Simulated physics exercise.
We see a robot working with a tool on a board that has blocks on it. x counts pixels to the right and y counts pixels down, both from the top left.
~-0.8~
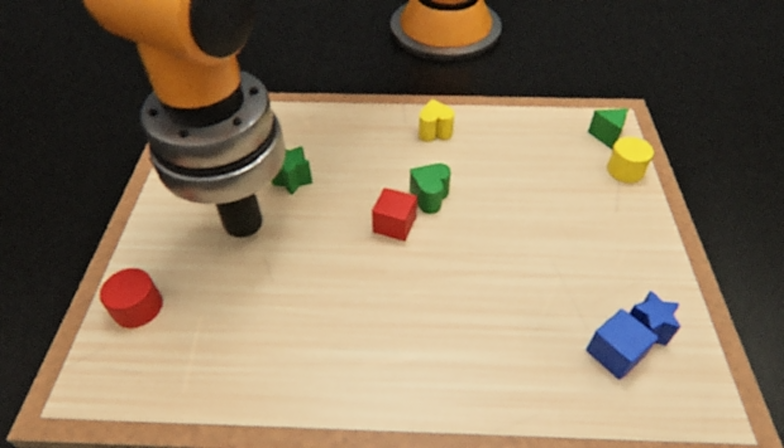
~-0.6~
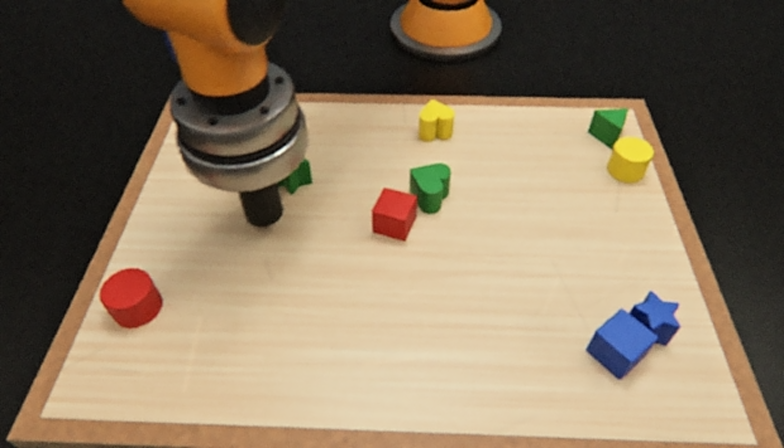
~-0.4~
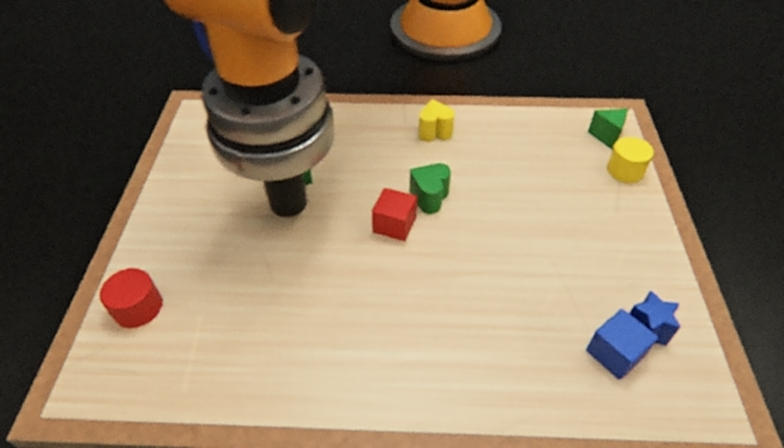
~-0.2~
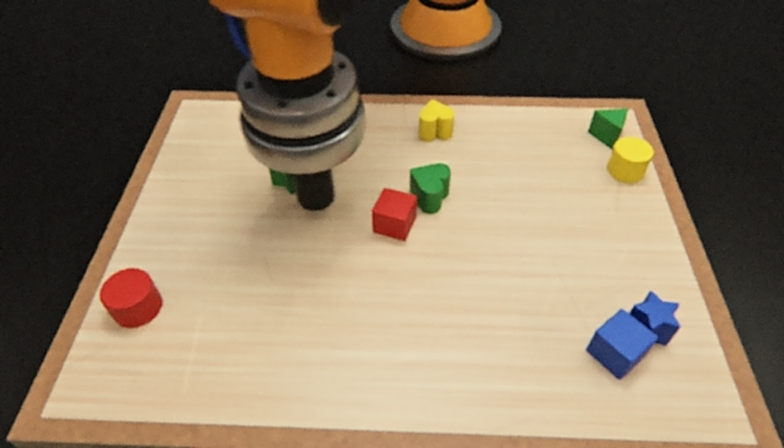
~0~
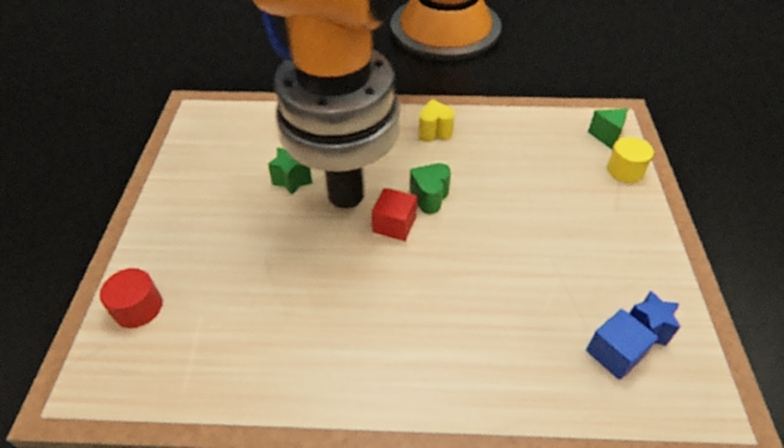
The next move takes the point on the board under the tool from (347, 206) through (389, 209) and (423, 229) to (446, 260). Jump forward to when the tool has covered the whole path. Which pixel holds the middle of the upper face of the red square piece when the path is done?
My estimate: (468, 269).
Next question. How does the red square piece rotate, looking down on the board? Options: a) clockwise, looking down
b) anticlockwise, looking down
My pick is a.
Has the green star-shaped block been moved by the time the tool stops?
In short: No.
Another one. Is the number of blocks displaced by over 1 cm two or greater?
No, I don't think so.
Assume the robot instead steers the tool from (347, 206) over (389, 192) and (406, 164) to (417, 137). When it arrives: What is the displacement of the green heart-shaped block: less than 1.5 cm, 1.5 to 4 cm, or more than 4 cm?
Below 1.5 cm.
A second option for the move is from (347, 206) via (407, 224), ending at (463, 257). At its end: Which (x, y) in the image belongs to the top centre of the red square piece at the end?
Located at (495, 261).
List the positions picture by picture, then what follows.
In the first picture, tip of the tool (244, 223), middles of tops, green star-shaped block (289, 158), red square piece (395, 203), green heart-shaped block (432, 176).
In the second picture, tool (265, 213), nothing pushed.
In the third picture, tool (289, 203), nothing pushed.
In the fourth picture, tool (316, 198), nothing pushed.
In the fifth picture, tool (346, 195), green star-shaped block (289, 158), red square piece (395, 203), green heart-shaped block (432, 176).
On the path given first. One third of the way, tool (390, 198); red square piece (410, 211), turned 35° clockwise.
Two thirds of the way, tool (424, 219); red square piece (441, 237), turned 65° clockwise; green heart-shaped block (436, 176), turned 15° anticlockwise.
At the end, tool (447, 250); green star-shaped block unmoved; red square piece (468, 269), turned 55° clockwise; green heart-shaped block (436, 176), turned 15° anticlockwise.
